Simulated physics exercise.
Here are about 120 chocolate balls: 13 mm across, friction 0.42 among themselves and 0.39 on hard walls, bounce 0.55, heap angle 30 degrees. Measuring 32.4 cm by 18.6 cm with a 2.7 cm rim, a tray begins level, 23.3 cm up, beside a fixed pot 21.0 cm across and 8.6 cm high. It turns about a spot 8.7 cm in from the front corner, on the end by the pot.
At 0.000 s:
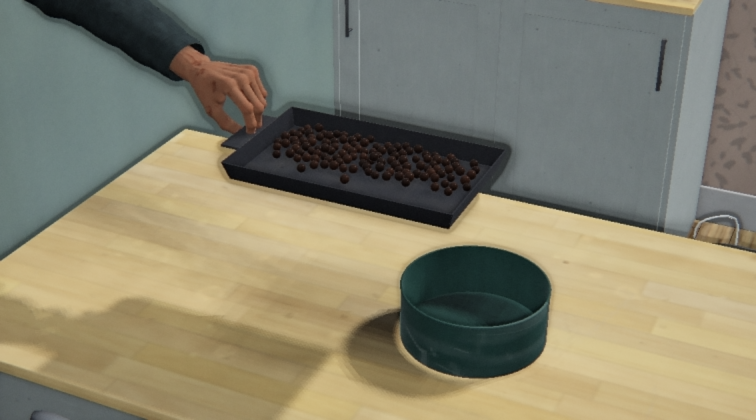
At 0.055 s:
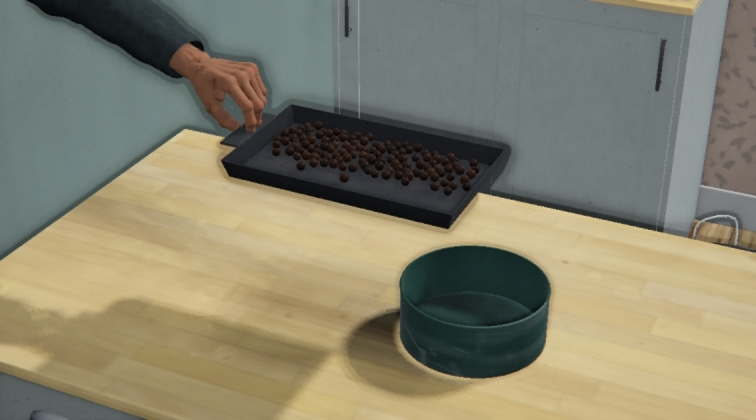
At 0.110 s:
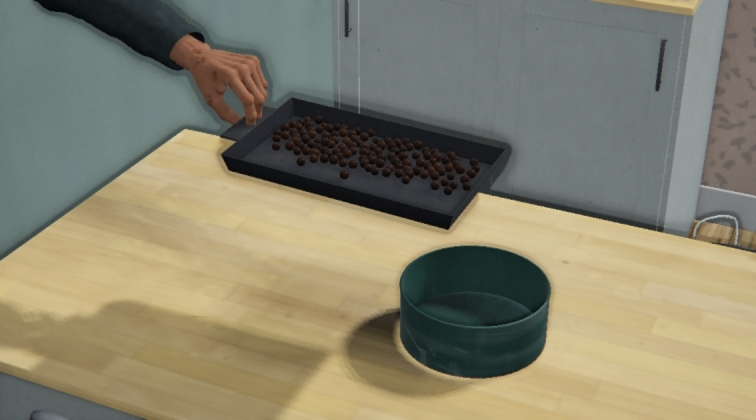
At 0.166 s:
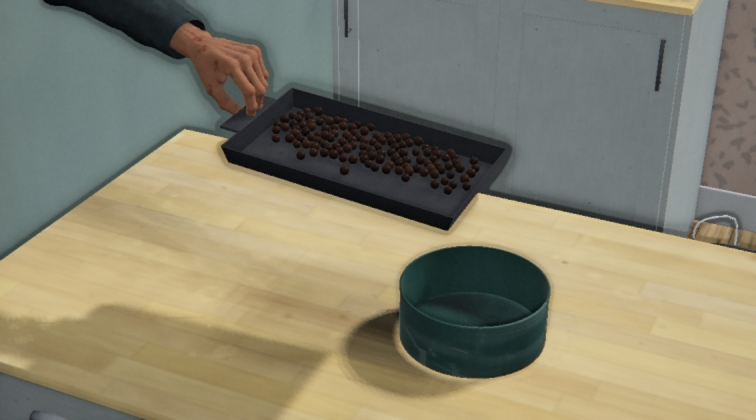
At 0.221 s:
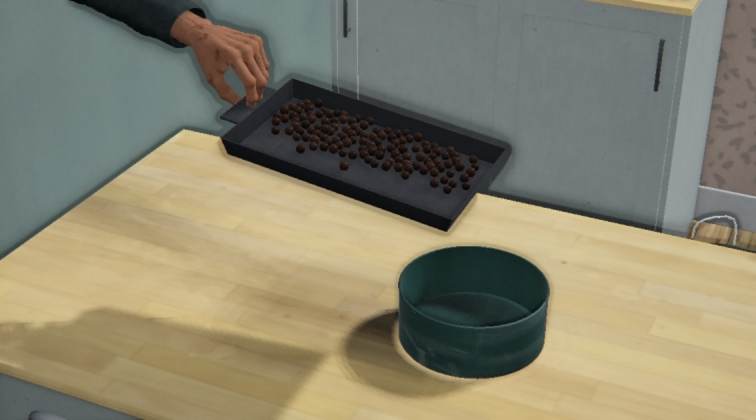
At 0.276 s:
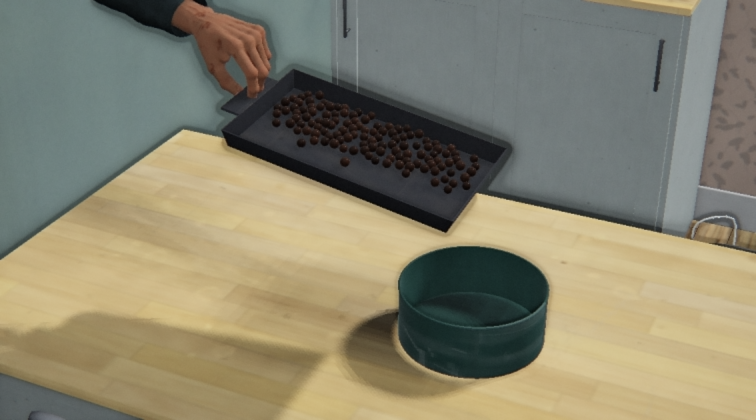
A hand at the left held a dark tray of small brown balls on a wooden counter and gradually raised that end, tilting the tray down to the right, while a green round pot stayed still.
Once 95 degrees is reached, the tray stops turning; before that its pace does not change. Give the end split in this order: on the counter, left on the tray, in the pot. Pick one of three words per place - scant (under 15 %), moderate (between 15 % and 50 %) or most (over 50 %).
My call is counter: Most, tray: Scant, pot: Moderate.
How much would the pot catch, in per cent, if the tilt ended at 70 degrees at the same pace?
I'd expect some 5 per cent in the pot.
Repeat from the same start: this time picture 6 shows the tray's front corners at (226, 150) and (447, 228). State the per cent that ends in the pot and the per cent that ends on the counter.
Pot: 30, counter: 70.
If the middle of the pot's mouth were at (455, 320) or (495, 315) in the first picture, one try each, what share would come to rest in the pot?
Close to 90 in a hundred, then close to 100 in a hundred.
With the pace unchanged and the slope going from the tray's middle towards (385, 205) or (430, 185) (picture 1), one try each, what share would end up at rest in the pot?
Roughly 30 % for the first direction, roughly 75 % for the second.
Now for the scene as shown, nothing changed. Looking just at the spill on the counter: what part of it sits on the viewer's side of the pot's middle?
About 100 per cent.
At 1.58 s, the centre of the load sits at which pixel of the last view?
Load centre: About (460, 183) px.
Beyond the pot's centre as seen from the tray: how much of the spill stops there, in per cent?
I'd put it close to 80 per cent.
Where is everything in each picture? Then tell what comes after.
Tray tilt 0 degrees, front corners at (229, 161) and (449, 211); middle of the pieces at (363, 157); pot at (476, 284), in the first frame.
Tray tilt 1 degrees, front corners at (228, 159) and (449, 211); middle of the pieces at (363, 156), in the second frame.
Tray tilt 3 degrees, front corners at (229, 153) and (449, 212); middle of the pieces at (363, 152), in the third frame.
Tray tilt 5 degrees, front corners at (229, 145) and (449, 213), lowest corner right front; middle of the pieces at (363, 147), in the fourth frame.
Tray tilt 8 degrees, front corners at (229, 137) and (449, 215), lowest corner right front; middle of the pieces at (363, 142), in the fifth frame.
Tray tilt 11 degrees, front corners at (229, 129) and (450, 216), lowest corner right front; middle of the pieces at (364, 137); pot at (474, 285). The tray's pace is about 50 degrees a second, in the sixth frame.
After 1.06 s, tilt 50 degrees; the tray holds 100 %, the pot 0 %.
After 1.58 s, tilt 76 degrees; the tray holds 95 %, the pot 0 %.
Then, at 2.16 s, tilt 95 degrees; the tray holds 0 %, the pot 40 %.
At rest (3.1 s), counter 60 %, tray 0 %, pot 40 %.
